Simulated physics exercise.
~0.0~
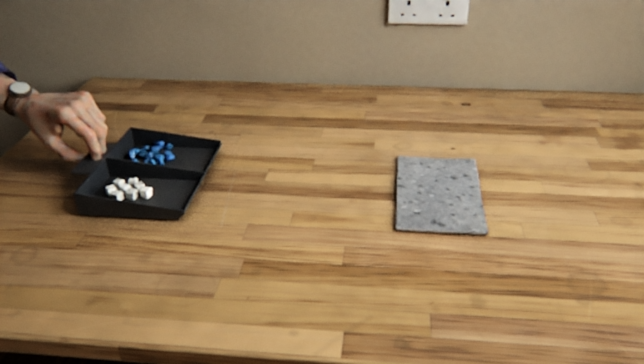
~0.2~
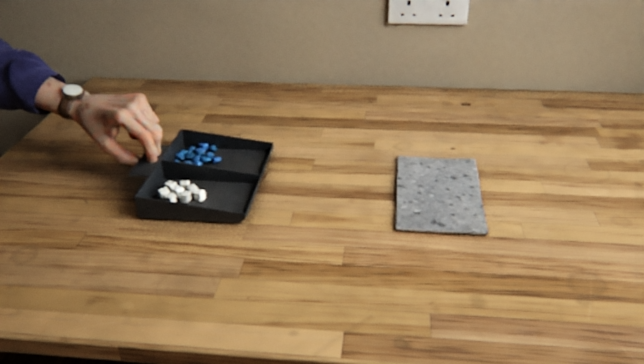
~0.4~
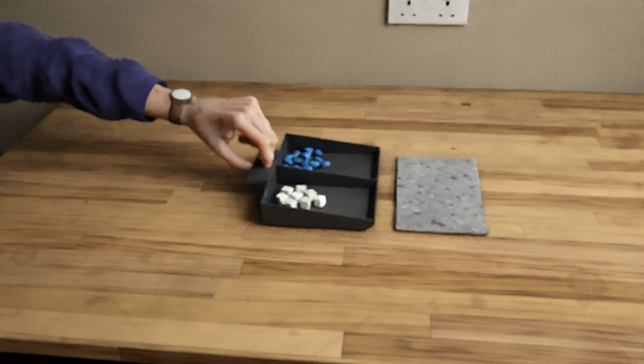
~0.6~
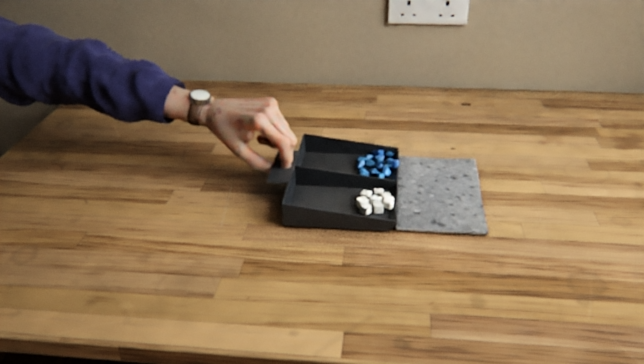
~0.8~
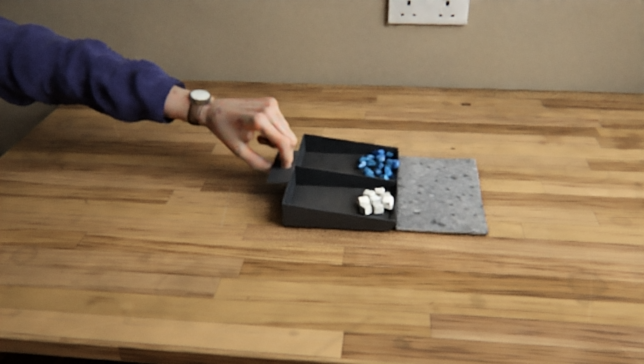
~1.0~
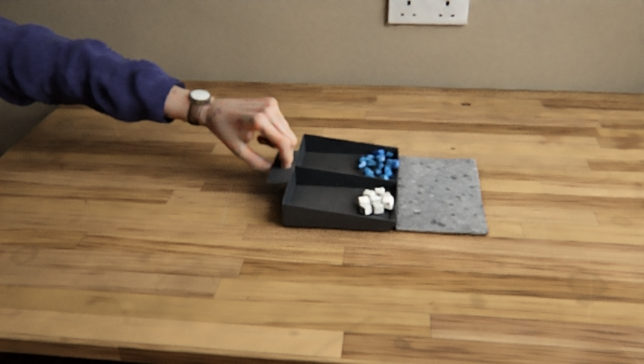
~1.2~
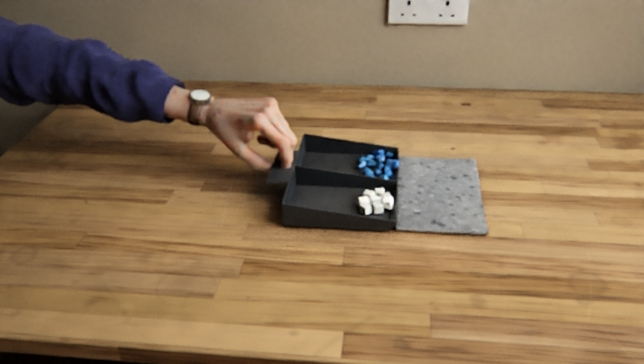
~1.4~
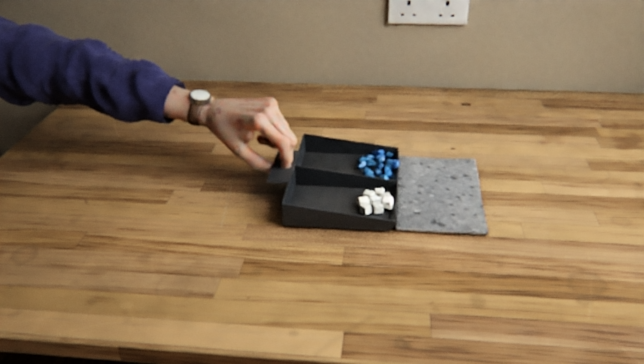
A hand with a wristwatch and a dark blue sleeve holds the left end of a black divided tray on a striped wooden table, seen from the front and slightly above. Small blue pieces lie in the back compartment and white cubes in the front one, while a speckled grey slab rests further right. The hand pushes the tray rightward across the wood, the pieces riding along near its left side. The tray stops against the slab, and both groups slide forward to its right end. There they stay, all inside, with the hand still on the tray.
